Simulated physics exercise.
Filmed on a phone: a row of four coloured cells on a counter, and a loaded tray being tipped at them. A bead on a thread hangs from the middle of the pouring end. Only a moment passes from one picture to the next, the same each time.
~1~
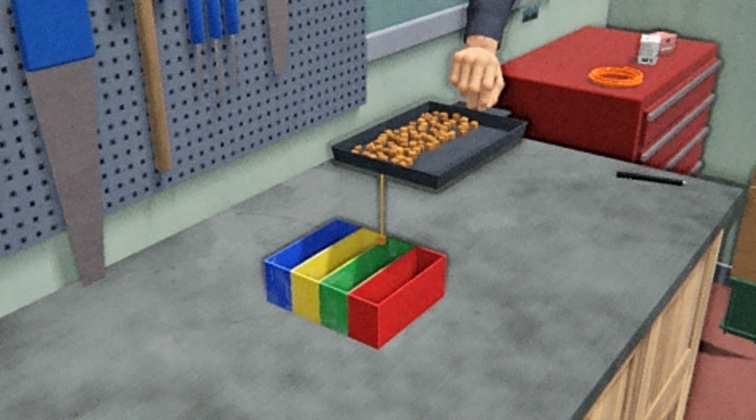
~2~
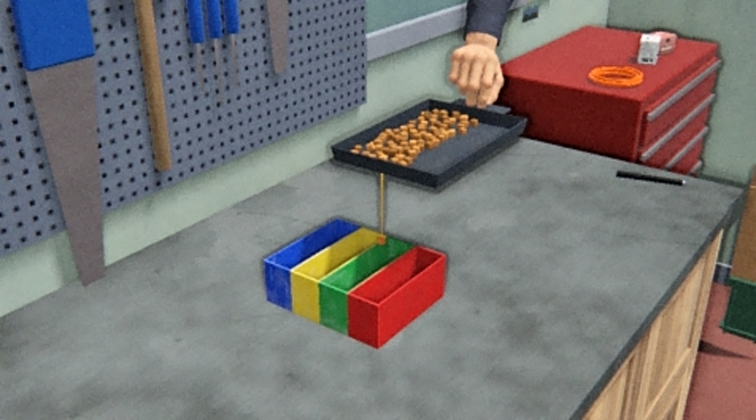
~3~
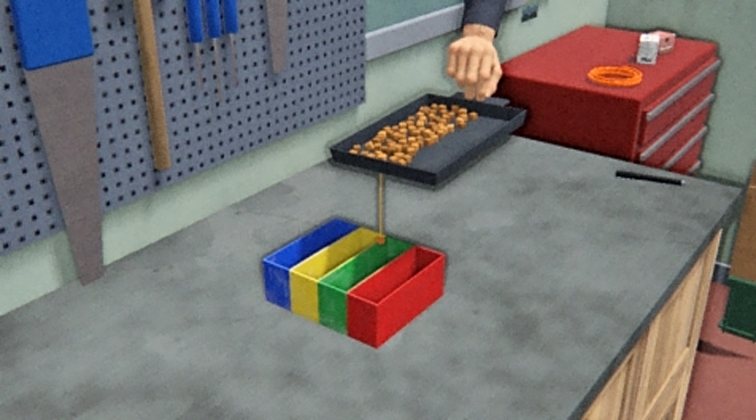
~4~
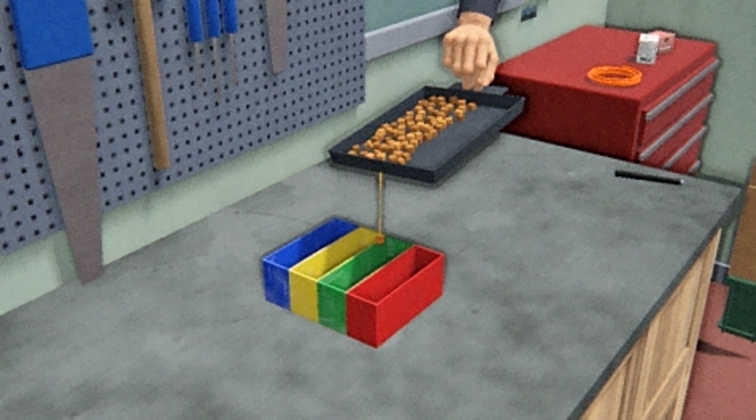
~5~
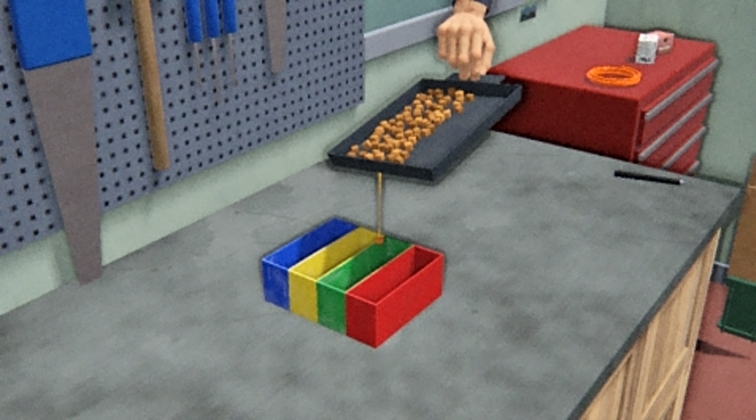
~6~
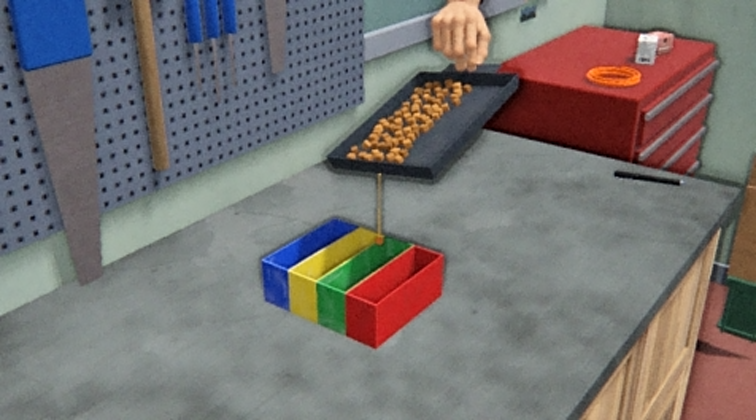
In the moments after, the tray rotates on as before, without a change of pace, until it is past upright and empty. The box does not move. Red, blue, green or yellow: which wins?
It favours the blue compartment.
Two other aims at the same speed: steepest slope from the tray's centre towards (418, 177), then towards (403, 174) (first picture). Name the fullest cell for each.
At the first place the cell in red, at the second the cell in red.
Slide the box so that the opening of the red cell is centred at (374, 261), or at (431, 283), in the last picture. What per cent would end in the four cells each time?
In turn 80 and 20 in a hundred.
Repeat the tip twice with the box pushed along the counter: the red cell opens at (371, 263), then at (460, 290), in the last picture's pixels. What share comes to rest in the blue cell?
In turn 30 and 0 in a hundred.
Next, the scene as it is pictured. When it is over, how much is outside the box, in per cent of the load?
Close to 50 per cent.
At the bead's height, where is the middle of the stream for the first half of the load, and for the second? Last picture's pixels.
At about (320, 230), then at (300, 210).
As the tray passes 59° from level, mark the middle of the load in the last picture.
Close to (366, 128).
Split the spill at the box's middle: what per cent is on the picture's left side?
Roughly 100 in a hundred.
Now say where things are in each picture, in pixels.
In the first frame, corners of the pouring end near (335, 146) and (437, 174), level; middle of the load near (417, 139), brown sugar cubes; bead on its thread near (382, 241); blue cell near (279, 282); yellow cell near (306, 293); green cell near (334, 305); red cell near (363, 317).
In the second frame, corners of the pouring end near (334, 146) and (437, 173), level; middle of the load near (417, 137).
In the third frame, corners of the pouring end near (333, 147) and (435, 171), tipped barely, lowest at the left corner; middle of the load near (416, 134).
In the fourth frame, corners of the pouring end near (332, 149) and (433, 169), tipped a little, lowest at the left corner; middle of the load near (415, 130).
In the fifth frame, corners of the pouring end near (330, 152) and (431, 167), tipped a little, lowest at the left corner; middle of the load near (413, 125).
In the sixth frame, corners of the pouring end near (330, 155) and (429, 165), tipped clearly, lowest at the left corner; middle of the load near (412, 121); blue cell near (277, 282); yellow cell near (303, 293); green cell near (331, 304); red cell near (361, 317).
Shortly afterwards, tray tipped steeply; the whole lot on the tray.
Next, tray tipped right over; all but a few on the tray; only a few in the blue cell; only a few falling or outside the box.
Some moments later, tray tipped past a quarter turn; near a third in the blue cell; near a quarter in the yellow cell; near half falling or outside the box.
In the end, tray tipped past a quarter turn; near a third in the blue cell; near a quarter in the yellow cell; none at all in the red cell; none at all in the green cell; near half outside the box.
